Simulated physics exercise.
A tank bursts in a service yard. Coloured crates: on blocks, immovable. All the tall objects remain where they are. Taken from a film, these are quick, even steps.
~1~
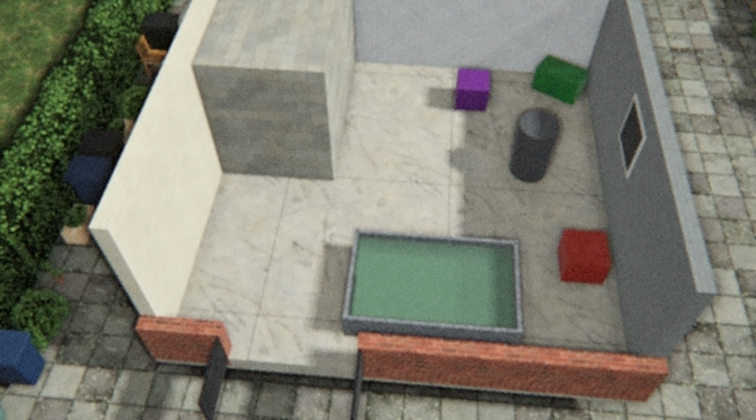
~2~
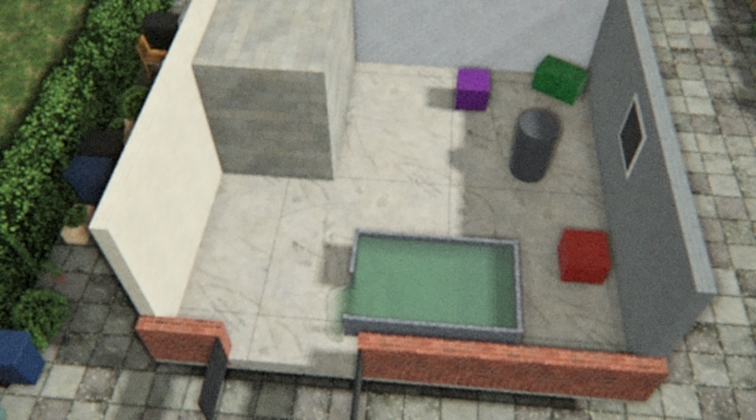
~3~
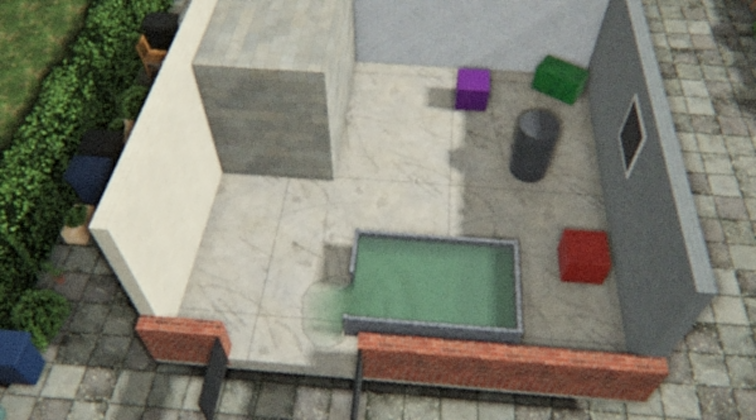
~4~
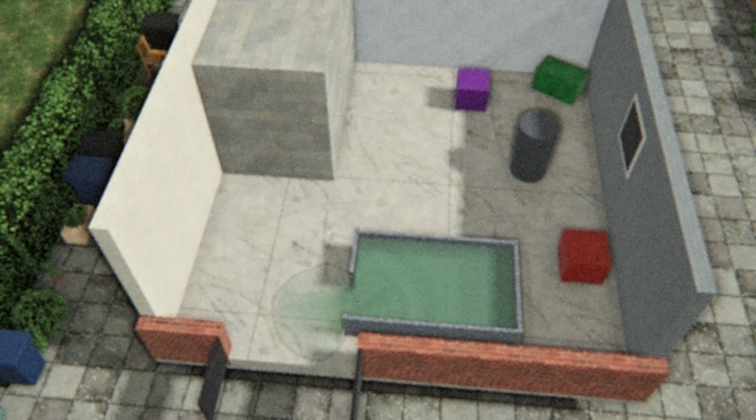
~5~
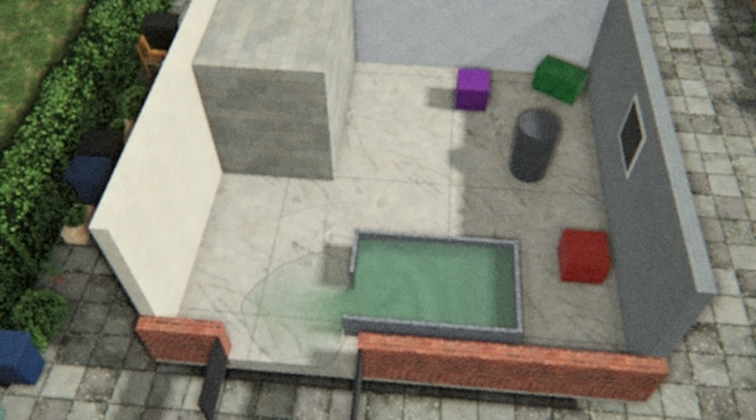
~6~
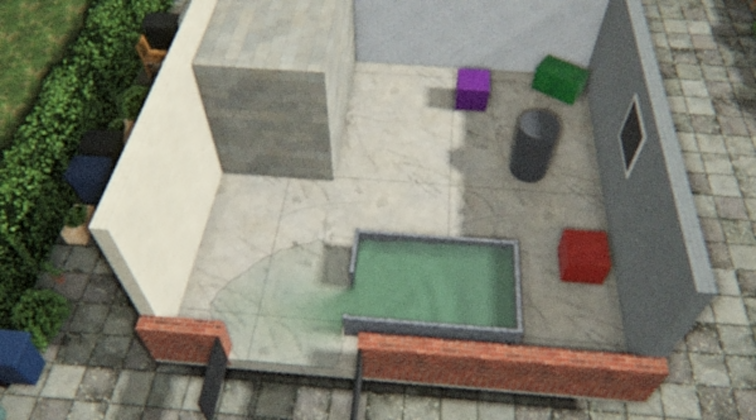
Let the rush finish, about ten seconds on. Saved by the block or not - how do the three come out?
Result: The green crate remains clear of the water all along. The purple crate remains clear of the water all along. The red crate doesn't remain clear of the water all along.
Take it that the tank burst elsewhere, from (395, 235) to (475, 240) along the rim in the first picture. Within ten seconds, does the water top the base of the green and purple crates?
Green gets drenched; purple gets drenched.
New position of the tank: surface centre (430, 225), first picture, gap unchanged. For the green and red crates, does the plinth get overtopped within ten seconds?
Green crate: Untouched; red crate: Untouched.
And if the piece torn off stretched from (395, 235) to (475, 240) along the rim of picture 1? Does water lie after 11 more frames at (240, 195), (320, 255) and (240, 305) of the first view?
First spot unwetted, second unwetted, third unwetted.
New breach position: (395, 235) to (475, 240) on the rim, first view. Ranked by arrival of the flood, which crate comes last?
The red-painted one.
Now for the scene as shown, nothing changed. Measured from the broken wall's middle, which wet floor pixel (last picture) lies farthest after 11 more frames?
My pick would be pixel (218, 188).
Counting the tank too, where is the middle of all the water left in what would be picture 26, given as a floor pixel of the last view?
The balance point is around (358, 286).
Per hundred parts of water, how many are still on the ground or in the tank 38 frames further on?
82 percent or thereabouts.
A moment on, water covers 15 % of the floor; the green crate not reached, the purple crate not reached, the red crate not reached.
Next, water covers 15 % of the floor; the green crate not reached, the purple crate not reached, the red crate not reached.
Then, water covers 20 % of the floor; the green crate not reached, the purple crate not reached, the red crate not reached.
Later, water covers 40 % of the floor; the green crate not reached, the purple crate not reached, the red crate not reached.
In the end, water covers 55 % of the floor; the green crate stayed above the water, the purple crate stayed above the water, the red crate was topped.
